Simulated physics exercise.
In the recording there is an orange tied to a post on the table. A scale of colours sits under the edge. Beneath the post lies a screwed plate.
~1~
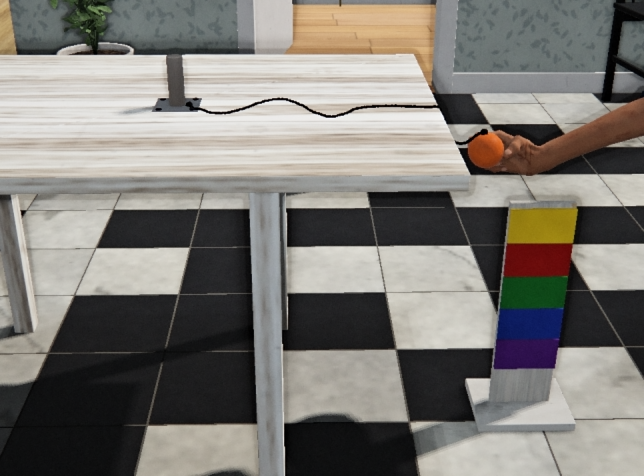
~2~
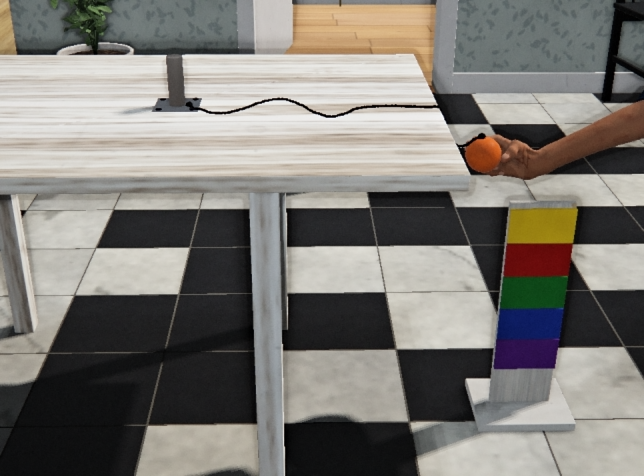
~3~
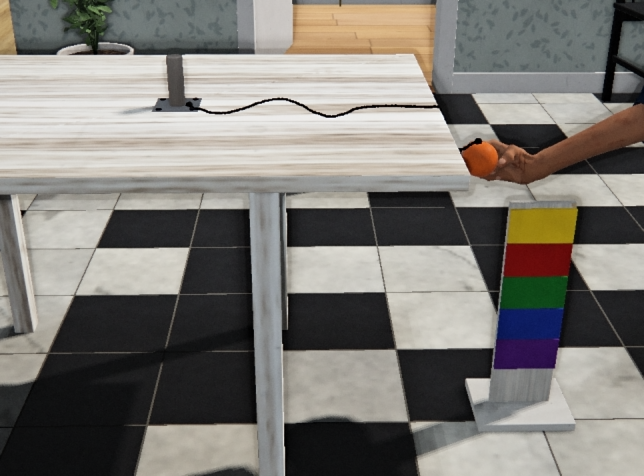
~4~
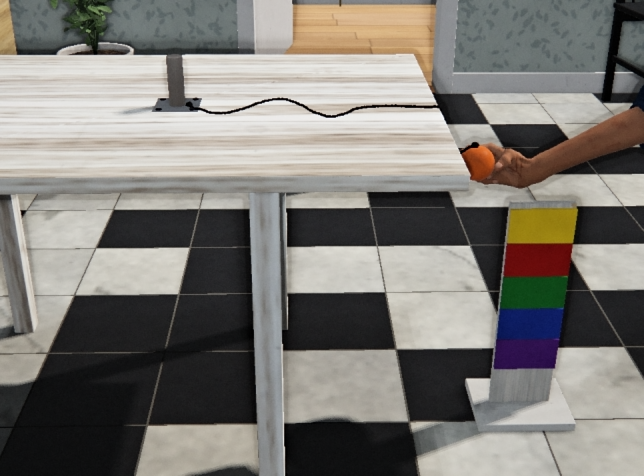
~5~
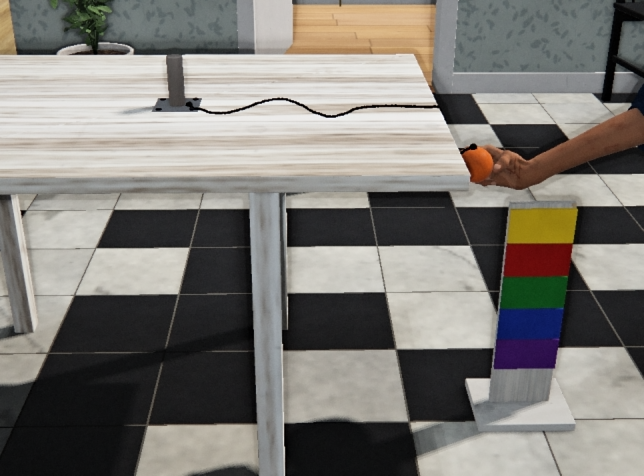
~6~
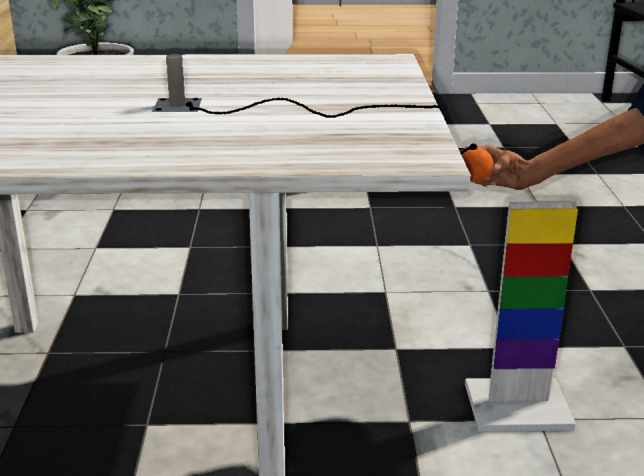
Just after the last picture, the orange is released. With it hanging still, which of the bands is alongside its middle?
The band alongside its middle is red.
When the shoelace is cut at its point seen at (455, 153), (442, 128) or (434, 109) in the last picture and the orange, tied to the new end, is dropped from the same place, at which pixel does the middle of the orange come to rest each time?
In order, it ends up near (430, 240), (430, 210) and (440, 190).
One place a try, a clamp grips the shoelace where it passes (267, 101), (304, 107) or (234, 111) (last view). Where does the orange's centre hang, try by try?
Results: (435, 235); (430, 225); (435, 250).
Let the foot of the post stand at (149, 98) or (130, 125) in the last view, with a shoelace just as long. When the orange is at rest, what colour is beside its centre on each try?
Result 1: Yellow. Result 2: Yellow.
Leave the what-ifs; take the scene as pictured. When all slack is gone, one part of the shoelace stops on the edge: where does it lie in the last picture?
You'll find it somewhere around (368, 107).
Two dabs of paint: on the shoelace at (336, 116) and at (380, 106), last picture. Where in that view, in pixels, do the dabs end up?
Roughly at (396, 108), and the other roughly at (440, 125).
Early on, orange near (439, 238); level with yellow.
Midway, orange near (423, 258); level with red.
Finally, orange near (434, 260); level with red. Its middle rests at the red band.
